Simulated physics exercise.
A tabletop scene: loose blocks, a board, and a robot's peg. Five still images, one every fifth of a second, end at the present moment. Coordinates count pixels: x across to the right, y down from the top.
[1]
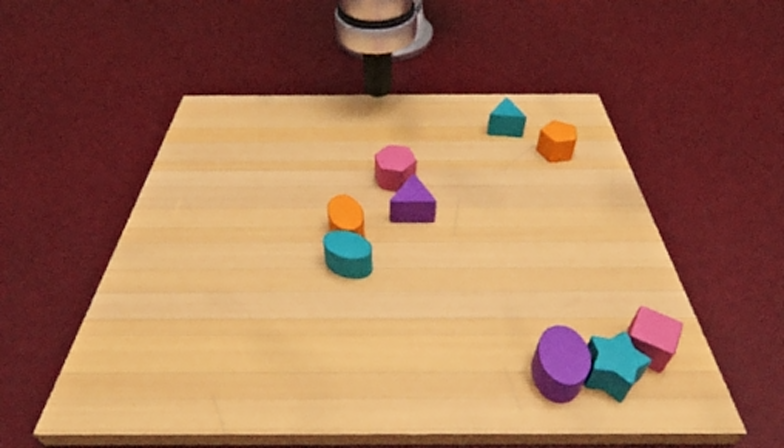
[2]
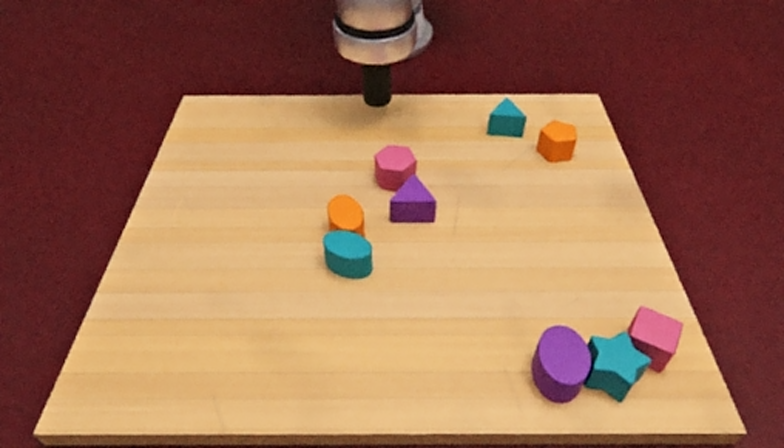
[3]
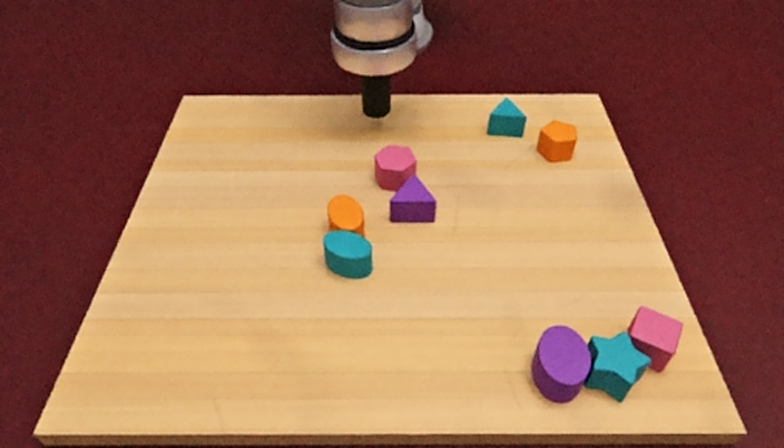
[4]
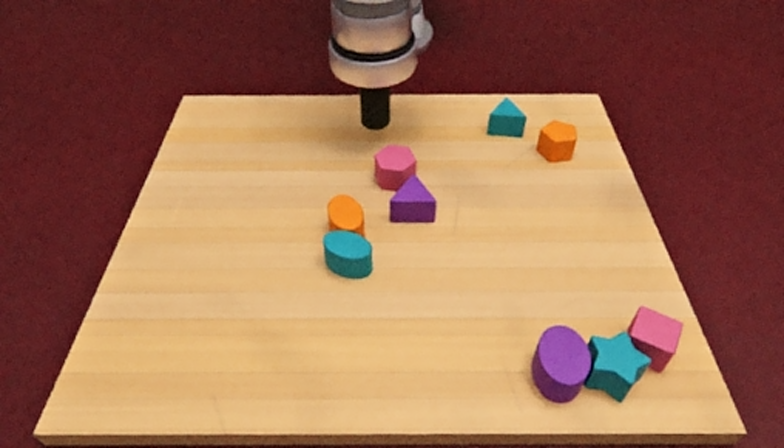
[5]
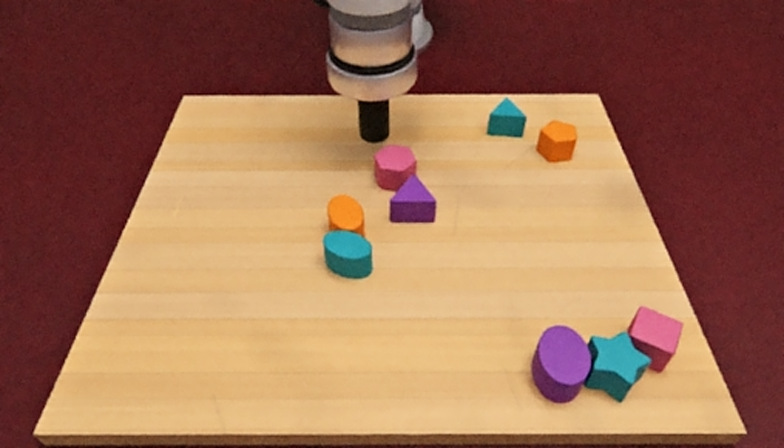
On a wooden board scattered with colourful blocks, a robot's dark peg moved slowly from the far edge toward the viewer, nearing the pink six-sided block, while all the blocks stayed still.
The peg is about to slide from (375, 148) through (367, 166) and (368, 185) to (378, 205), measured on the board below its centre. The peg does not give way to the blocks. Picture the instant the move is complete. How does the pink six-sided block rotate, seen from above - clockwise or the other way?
Seen from above, its turn is counter-clockwise.
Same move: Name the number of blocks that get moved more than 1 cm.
Looking at the path, I think only one of the blocks ends up more than 1 cm away.
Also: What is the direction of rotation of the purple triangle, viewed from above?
Clockwise from above.
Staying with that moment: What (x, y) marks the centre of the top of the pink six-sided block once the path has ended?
Put as a pixel place, it's (408, 167).
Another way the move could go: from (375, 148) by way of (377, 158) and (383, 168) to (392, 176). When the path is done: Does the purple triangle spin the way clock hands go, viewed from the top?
I expect so.
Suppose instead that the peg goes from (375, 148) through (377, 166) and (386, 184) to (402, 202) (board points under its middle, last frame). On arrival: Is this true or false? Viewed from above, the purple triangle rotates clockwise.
True.
The first path, step by step. One third of the way, peg at (366, 153); nothing pushed yet.
Two thirds of the way, peg at (368, 172); pink six-sided block at (404, 166), turned 50° anticlockwise.
At the end, peg at (377, 192); orange oval still; pink six-sided block at (408, 167), turned 60° anticlockwise; purple triangle at (418, 192), turned 20° clockwise.
